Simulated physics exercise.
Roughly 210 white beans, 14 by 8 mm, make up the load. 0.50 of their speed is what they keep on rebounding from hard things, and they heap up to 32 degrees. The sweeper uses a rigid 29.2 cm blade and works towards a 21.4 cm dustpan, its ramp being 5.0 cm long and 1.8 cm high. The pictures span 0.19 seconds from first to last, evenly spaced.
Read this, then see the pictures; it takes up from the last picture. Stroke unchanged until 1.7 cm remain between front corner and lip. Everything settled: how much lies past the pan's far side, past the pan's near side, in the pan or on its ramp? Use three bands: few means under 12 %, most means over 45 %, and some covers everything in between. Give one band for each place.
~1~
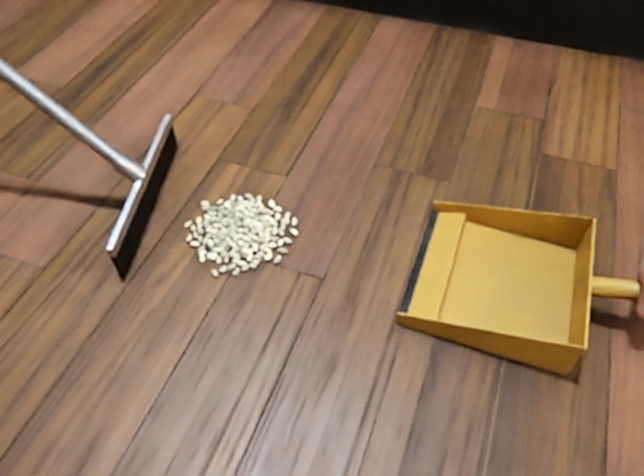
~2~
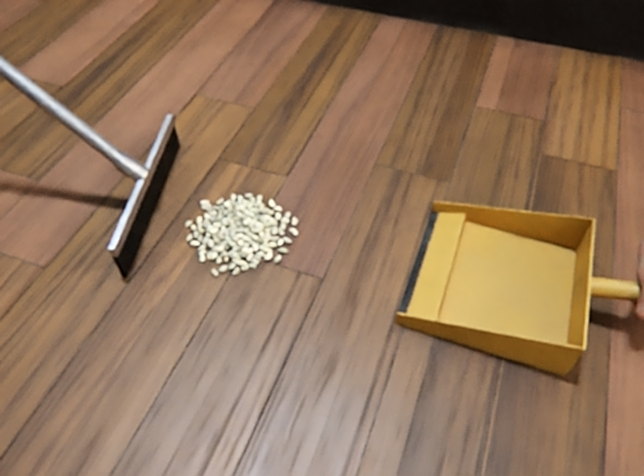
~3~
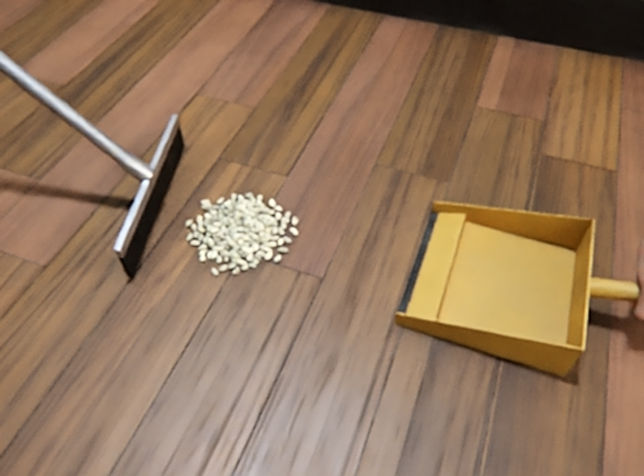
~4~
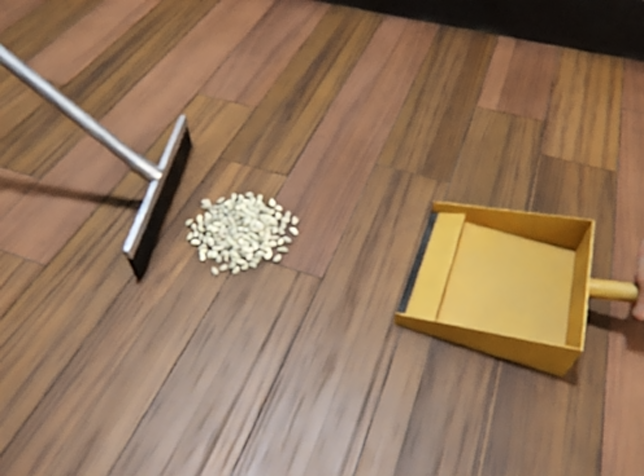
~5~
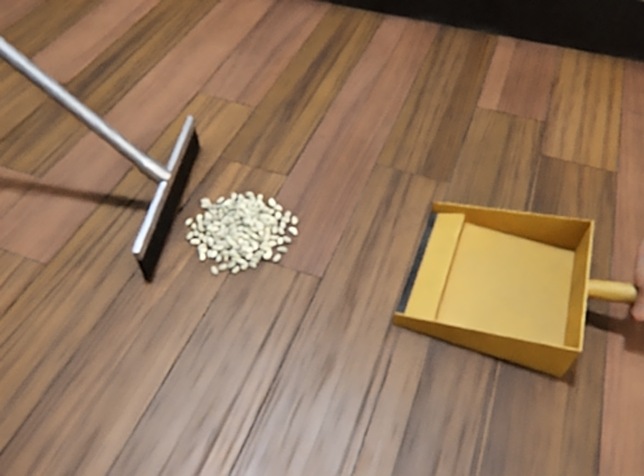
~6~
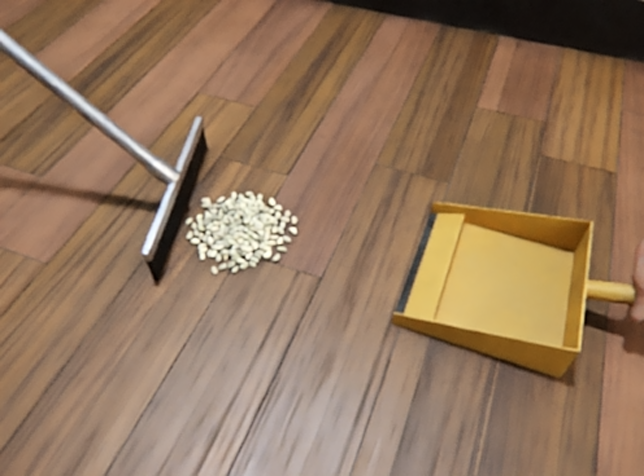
Far side: Few, near side: Few, pan: Some.
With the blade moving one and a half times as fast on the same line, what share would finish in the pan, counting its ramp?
Then near 20 in a hundred.
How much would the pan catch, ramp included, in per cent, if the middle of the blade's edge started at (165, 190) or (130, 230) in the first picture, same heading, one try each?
Close to 20 in a hundred, then close to 5 in a hundred.
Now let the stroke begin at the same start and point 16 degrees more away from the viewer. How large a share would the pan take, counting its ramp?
20 per cent.
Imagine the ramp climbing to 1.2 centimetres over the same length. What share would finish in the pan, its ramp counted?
20 %.
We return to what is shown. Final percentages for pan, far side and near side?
Far side - 5; near side - 5; pan - 15.
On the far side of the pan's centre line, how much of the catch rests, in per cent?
I'd put it near 30 per cent.
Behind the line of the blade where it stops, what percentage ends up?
I'd say close to 0 per cent.
Then, 0.42 s after the last picture, middle of the blade 22 cm from the lip; 0 % over the lip, far side 0 %, near side 5 %.
Then, 0.70 s after the last picture, middle of the blade 12 cm from the lip; 0 % over the lip, far side 5 %, near side 5 %.
Then, 1.08 s after the last picture, middle of the blade 5 cm from the lip; 15 % over the lip, far side 5 %, near side 5 %.
In the end, far side 5 %, near side 5 %, pan 15 %, in front of the lip or behind the blade 70 %.
